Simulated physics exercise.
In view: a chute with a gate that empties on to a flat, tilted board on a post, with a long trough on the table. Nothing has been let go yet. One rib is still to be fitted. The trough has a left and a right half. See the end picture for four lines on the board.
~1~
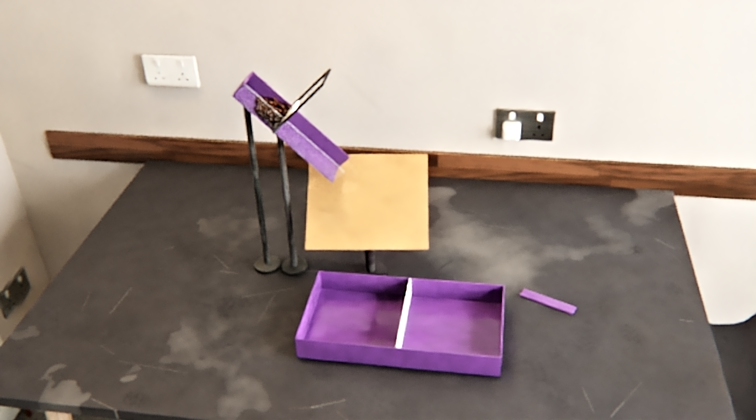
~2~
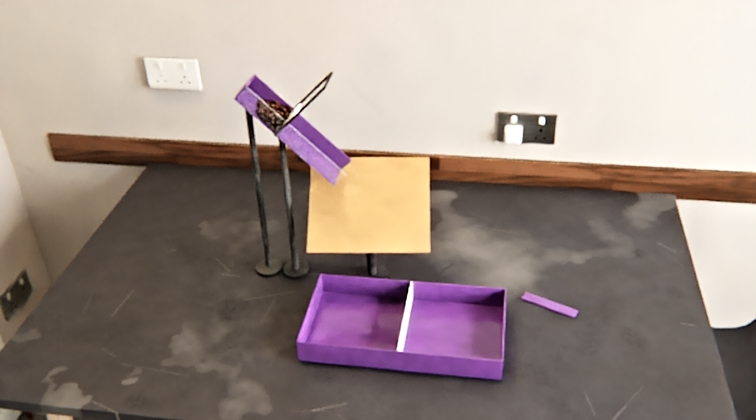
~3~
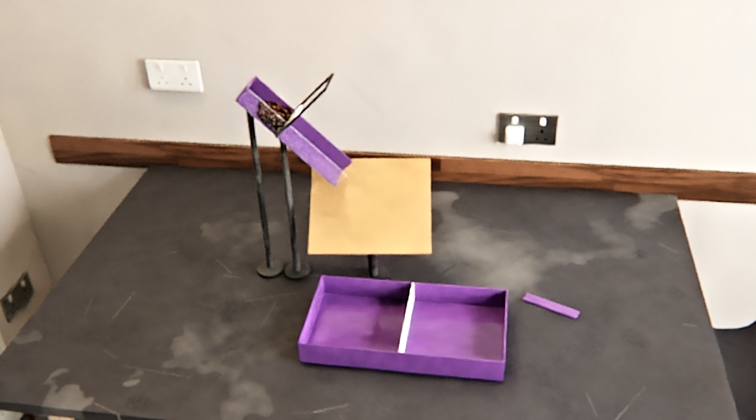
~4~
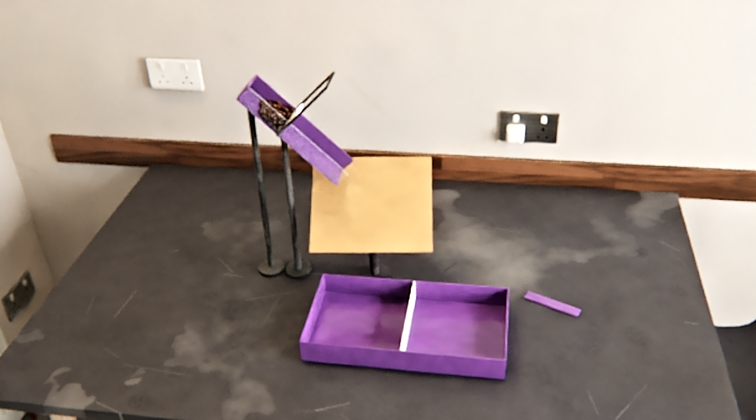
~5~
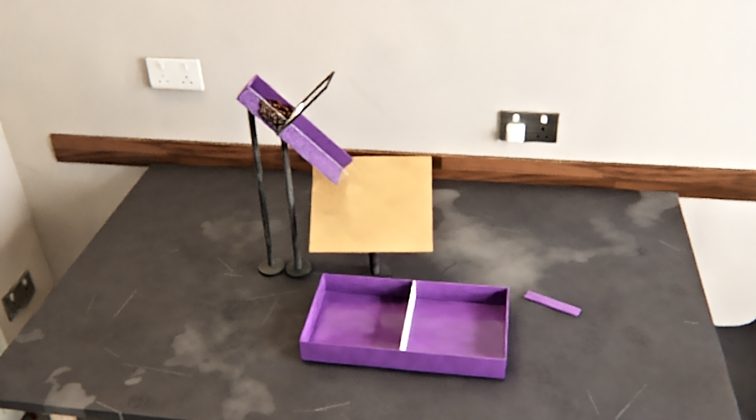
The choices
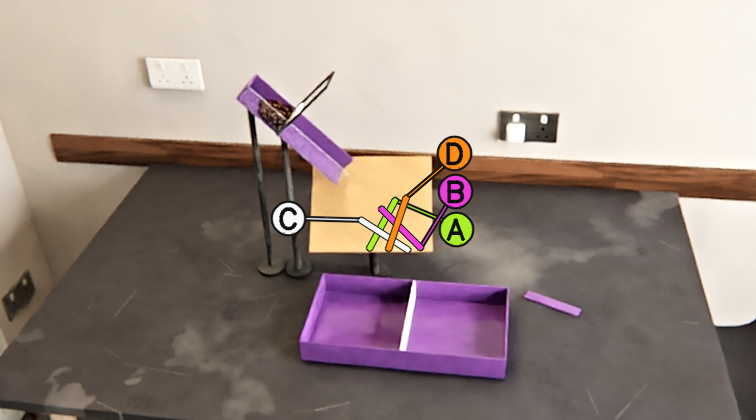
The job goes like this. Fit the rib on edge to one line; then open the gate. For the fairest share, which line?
B is best.
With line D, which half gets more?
More lands on the left.
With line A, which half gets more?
The left half.
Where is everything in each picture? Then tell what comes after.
Load behind the gate near (271, 112), chocolate balls; lip of the chute near (335, 175), sloping fairly steeply, in the first frame.
Middle of the board near (369, 204), tilted fairly steeply; middle of its low edge near (368, 252); of its high edge near (370, 157), in the second frame.
Front corners of the trough near (298, 343) and (504, 362); front end of its middle wall near (399, 352); gate still shut near (296, 114), in the third frame.
Middle of the load near (275, 115); lip near (339, 178), in the fourth frame.
Middle of the load near (275, 115); lip near (339, 178), in the fifth frame.
On the marked copy, line A from (395, 200) to (369, 248); line B from (381, 209) to (420, 247); line C from (361, 220) to (407, 249); line D from (406, 198) to (388, 248).
Choosing A, of what is caught, all but a few in the left half, a small share in the right.
Choosing B, of what is caught, close to a third in the left half, close to two thirds in the right.
Choosing C, of what is caught, a small share in the left half, all but a few in the right.
Choosing D, of what is caught, all but a few in the left half, a small share in the right.
